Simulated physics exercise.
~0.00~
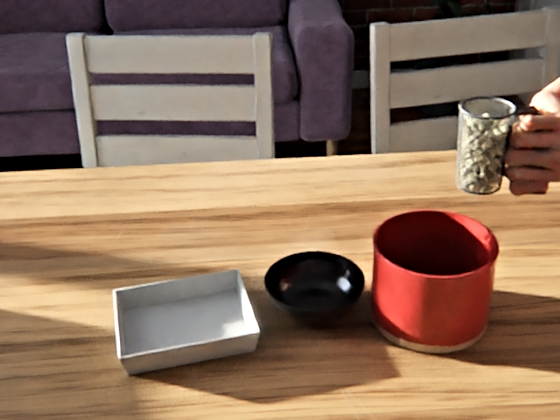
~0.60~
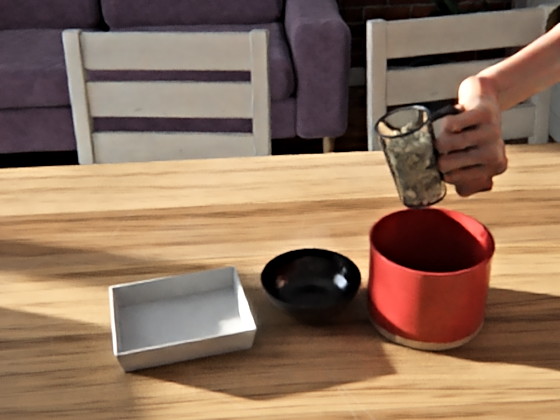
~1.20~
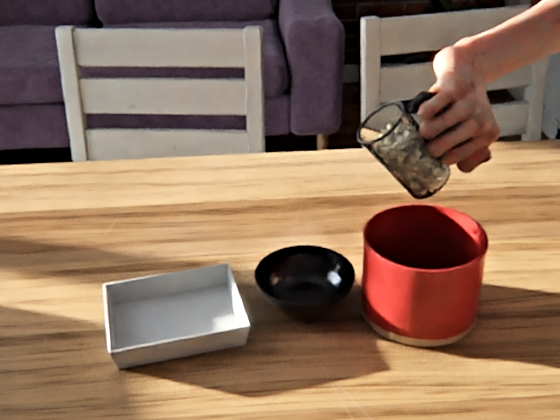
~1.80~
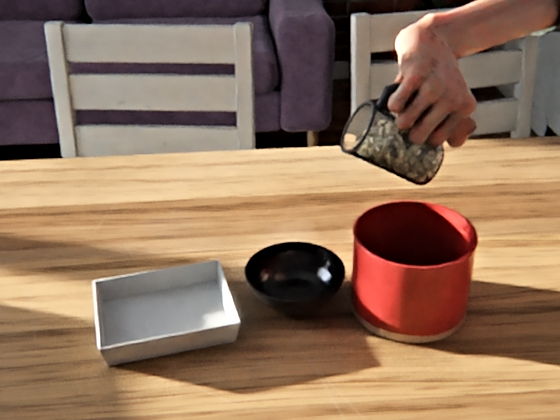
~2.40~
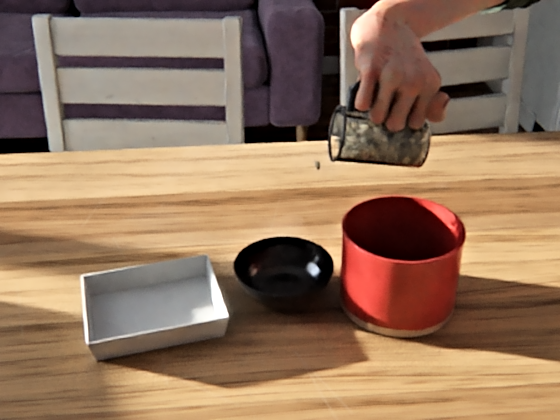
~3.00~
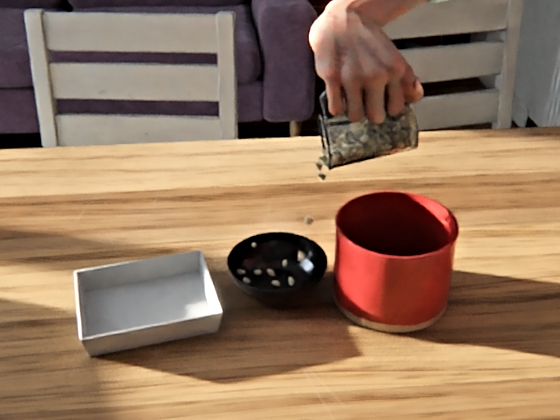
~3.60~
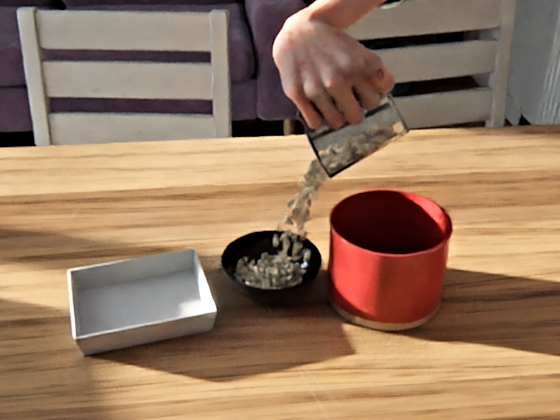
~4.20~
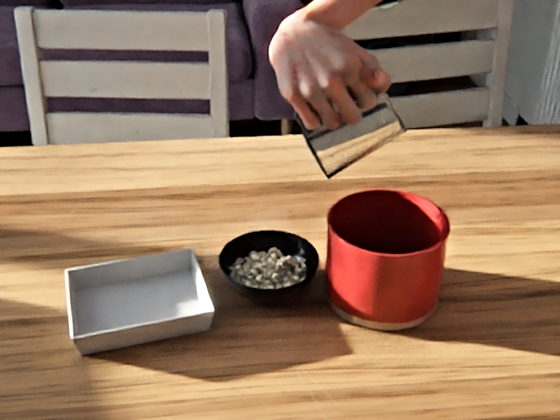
A hand carried a clear cup of whitish beans leftward over a red pot on a wooden table, tipping it until the beans poured into the black bowl beside a white tin, leaving the cup empty and the bowl holding them all.
